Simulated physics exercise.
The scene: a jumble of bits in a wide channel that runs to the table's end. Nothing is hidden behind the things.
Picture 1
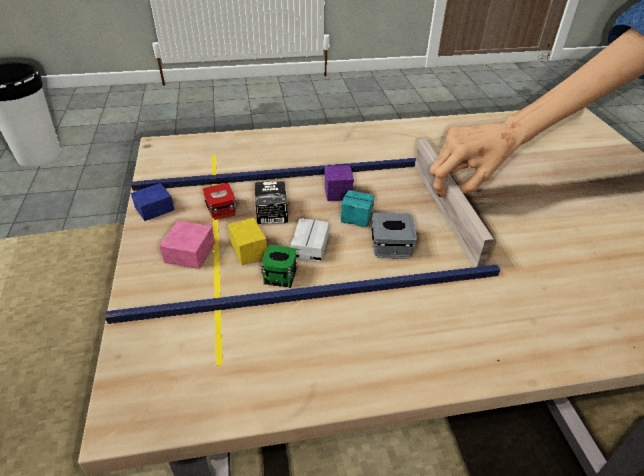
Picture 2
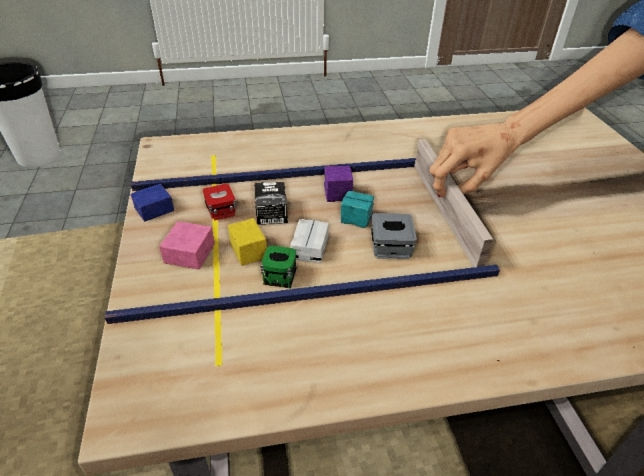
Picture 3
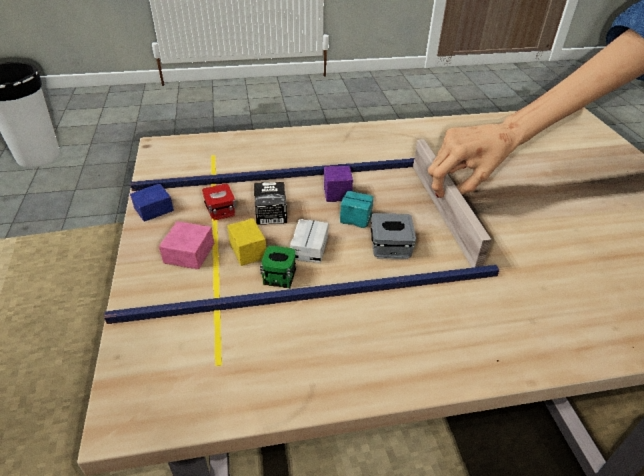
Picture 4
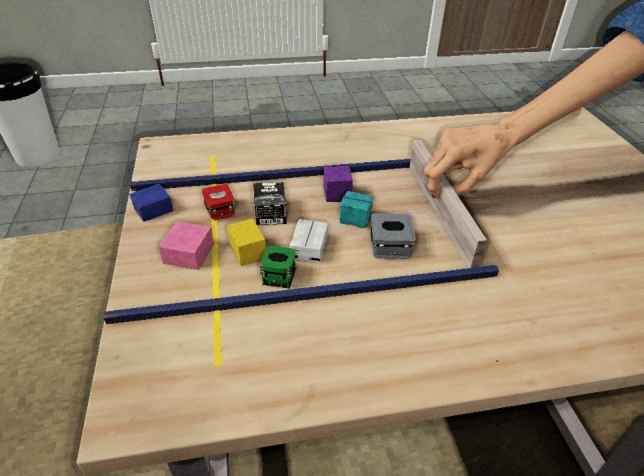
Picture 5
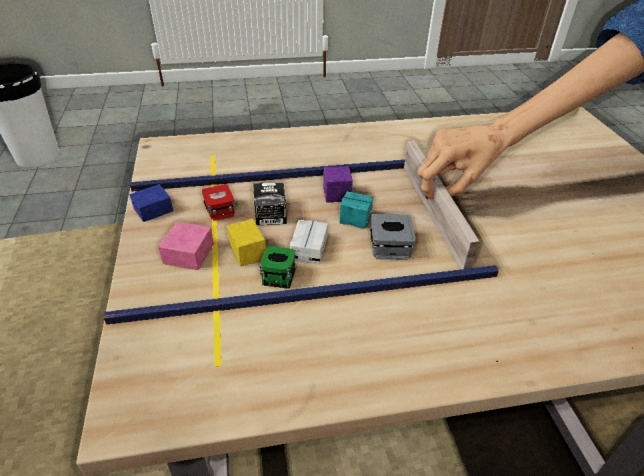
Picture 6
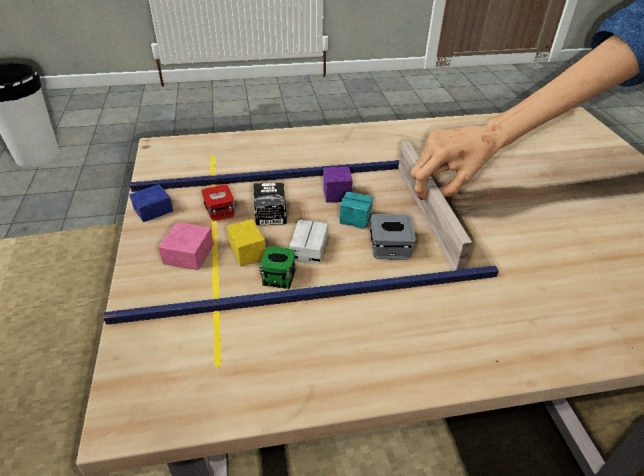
In this clip, a hand holding an upright board at the right of a wooden table moves it slightly left between two dark blue rails, while the coloured blocks and small cases scattered around a yellow line stay still.
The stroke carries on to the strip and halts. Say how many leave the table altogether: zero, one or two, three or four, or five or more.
The number that fall off is one or two.
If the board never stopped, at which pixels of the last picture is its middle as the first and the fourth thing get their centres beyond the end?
First at (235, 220), next at (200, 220).
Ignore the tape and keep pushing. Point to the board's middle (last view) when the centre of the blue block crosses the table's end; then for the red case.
Its middle is around (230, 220) and around (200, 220).
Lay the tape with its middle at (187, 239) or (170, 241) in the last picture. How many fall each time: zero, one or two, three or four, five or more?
For each place: Either three or four; at least five.
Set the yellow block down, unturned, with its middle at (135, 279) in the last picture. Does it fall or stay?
From there it holds on.
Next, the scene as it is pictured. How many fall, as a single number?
It comes to 2.
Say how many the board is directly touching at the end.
In contact: 3.
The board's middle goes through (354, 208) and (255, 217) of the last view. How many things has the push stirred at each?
By then 4, and 10.
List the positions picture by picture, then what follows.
Blue block (153, 202); pink block (188, 244); red case (220, 202); board (448, 198); tape (216, 236), in the first picture.
Pink block (188, 245); grey case (392, 236), in the second picture.
Red case (220, 203); green case (279, 266), in the third picture.
Blue block (152, 203); board (443, 199), in the fourth picture.
Pink block (187, 245); yellow block (247, 242), in the fifth picture.
Blue block (152, 203); pink block (187, 246); red case (219, 203); board (430, 200); tape (215, 237), in the sixth picture.
A little later, none off yet; blue block at rest near (152, 203); pink block at rest near (187, 246); red case at rest near (219, 203).
Next, none off yet; blue block shifted a little near (139, 203); pink block shifted about its own width near (128, 250); red case shifted about its own width near (171, 208).
When it is over, the number that fall off is one or two; down, pink block and blue block.
